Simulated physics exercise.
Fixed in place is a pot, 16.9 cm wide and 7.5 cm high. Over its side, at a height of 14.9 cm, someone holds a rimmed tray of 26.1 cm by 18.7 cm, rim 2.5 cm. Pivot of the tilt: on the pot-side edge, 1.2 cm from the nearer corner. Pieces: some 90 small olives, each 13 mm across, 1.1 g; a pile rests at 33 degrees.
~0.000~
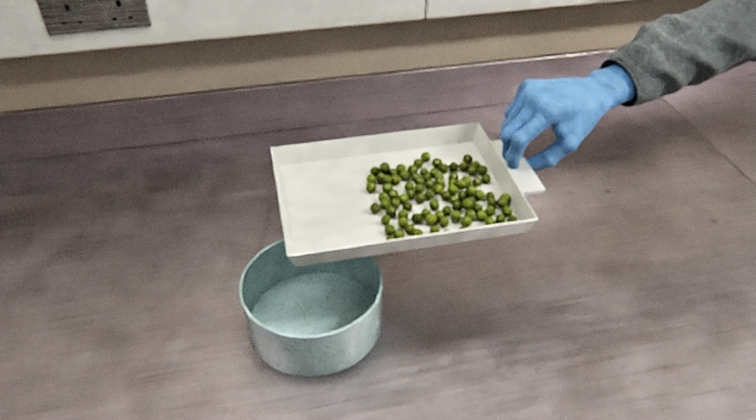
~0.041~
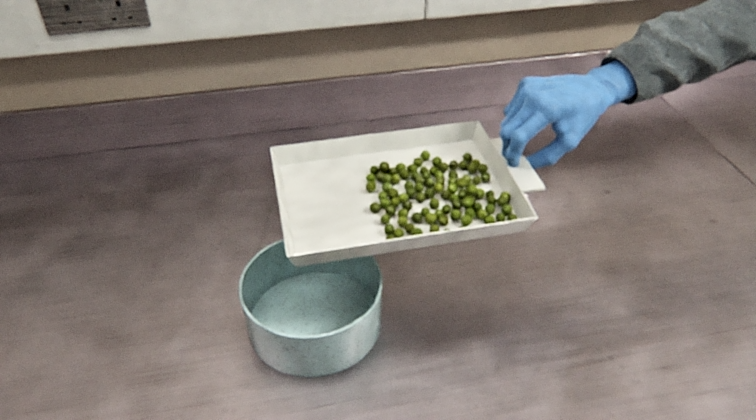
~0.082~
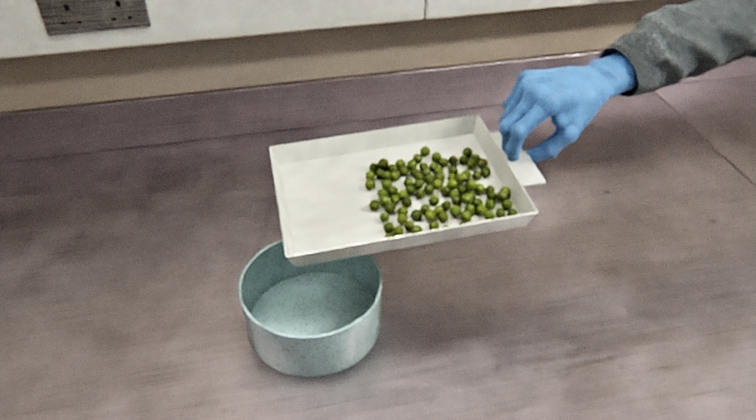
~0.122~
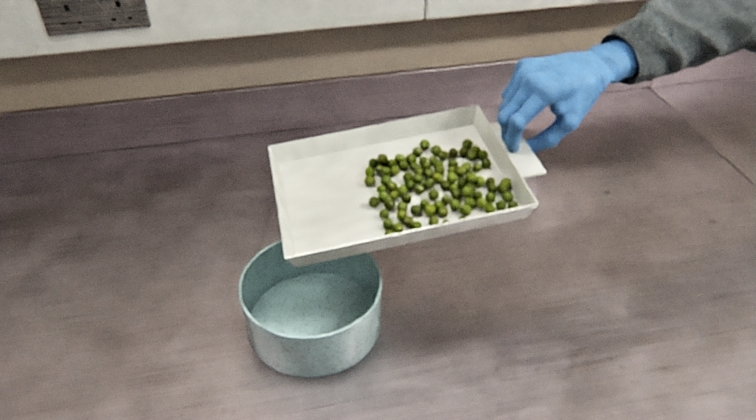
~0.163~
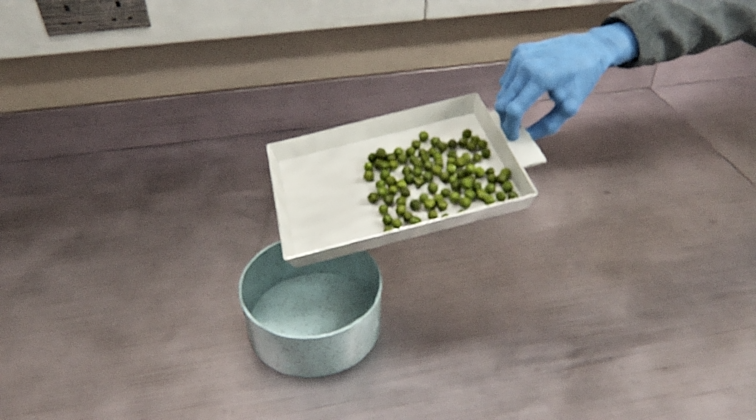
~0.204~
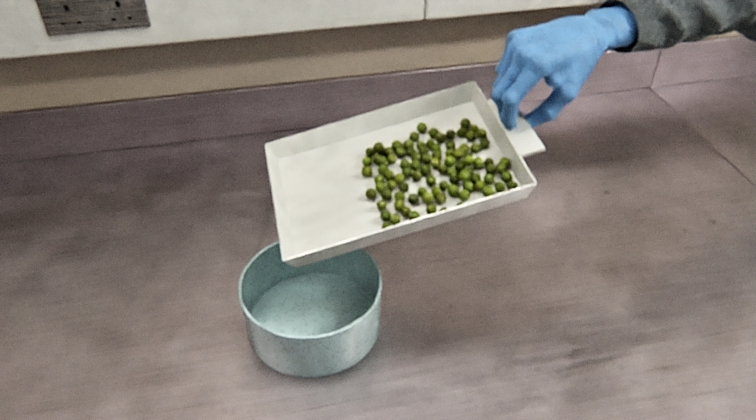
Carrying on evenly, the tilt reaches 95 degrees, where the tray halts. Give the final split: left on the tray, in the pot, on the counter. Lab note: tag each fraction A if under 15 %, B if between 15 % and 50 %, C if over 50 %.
Tray = A, pot = B, counter = C.
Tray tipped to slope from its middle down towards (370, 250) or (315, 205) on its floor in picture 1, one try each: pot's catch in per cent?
Roughly 10 % for the first direction, roughly 35 % for the second.
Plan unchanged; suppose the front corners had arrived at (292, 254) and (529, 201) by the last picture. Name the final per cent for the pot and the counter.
Final per cent - pot 10, counter 95.
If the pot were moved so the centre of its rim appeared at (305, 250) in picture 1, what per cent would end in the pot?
Close to 0 in a hundred.
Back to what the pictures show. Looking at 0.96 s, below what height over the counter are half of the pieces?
The halfway mark is near 16 cm.
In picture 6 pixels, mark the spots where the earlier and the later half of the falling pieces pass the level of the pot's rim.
(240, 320) or so first, later (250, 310).
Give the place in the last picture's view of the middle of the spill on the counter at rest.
(210, 382).
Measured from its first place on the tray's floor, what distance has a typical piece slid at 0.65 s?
By then it sits near 14 cm from where it began.
After 0.65 s, tilt 52 degrees; the tray holds 100 %, the pot 0 %.
After 0.96 s, tilt 79 degrees; the tray holds 70 %, the pot 5 %.
Then, at 1.36 s, tilt 95 degrees; the tray holds 0 %, the pot 30 %.
In the end, at 2.1 s, tray 0 %, pot 35 %, counter 65 %.
